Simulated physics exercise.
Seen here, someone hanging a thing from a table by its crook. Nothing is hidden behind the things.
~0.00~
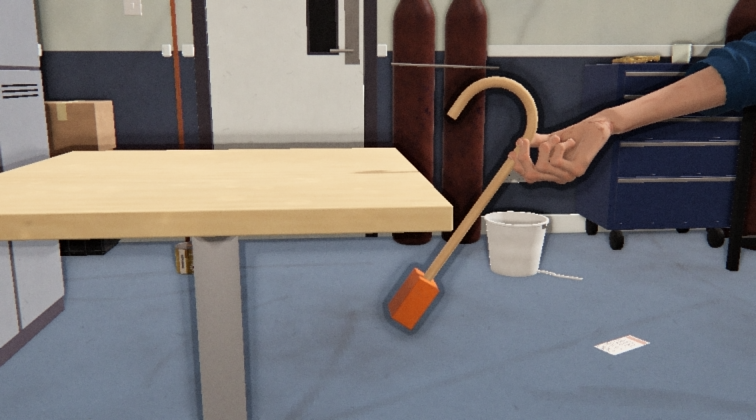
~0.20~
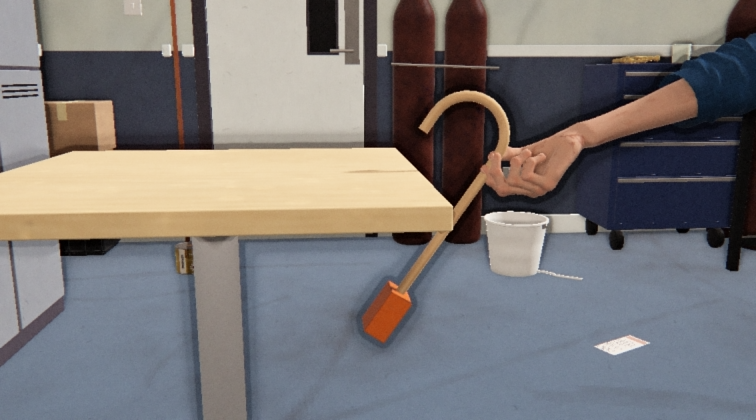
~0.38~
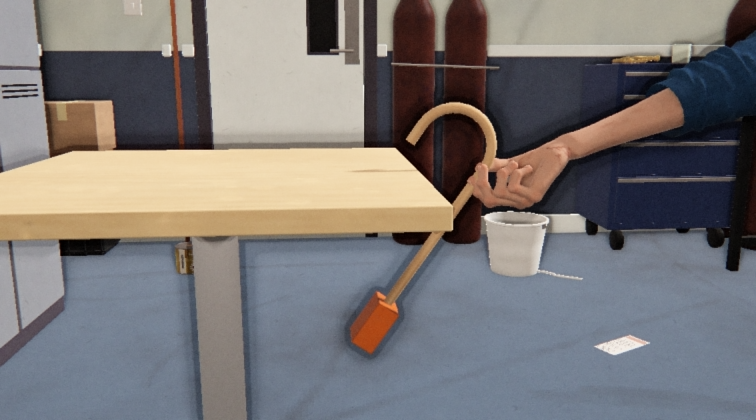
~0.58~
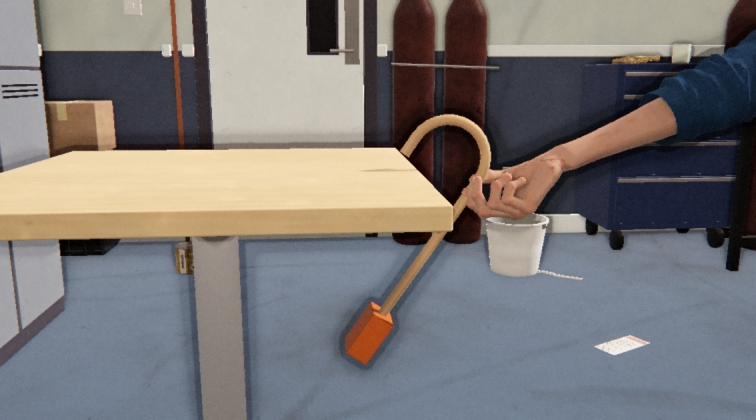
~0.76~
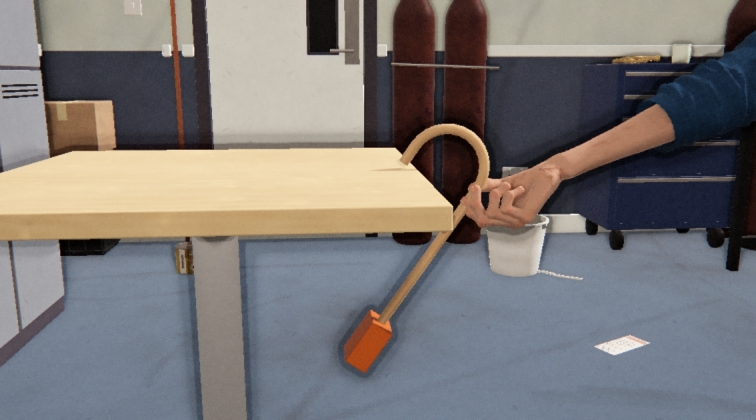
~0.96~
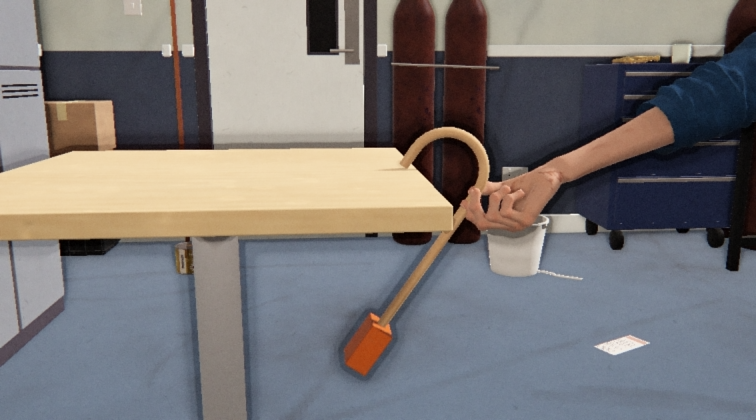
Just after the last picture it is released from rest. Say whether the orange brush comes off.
Here the orange brush remains in place.
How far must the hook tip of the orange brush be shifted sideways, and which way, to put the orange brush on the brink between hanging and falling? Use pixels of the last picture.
Roughly 12 pixels right.
After 1.36 s, orange brush at rest near (401, 244).
In the end (2.0 s), the orange brush stays hooked on the edge, near (399, 244).
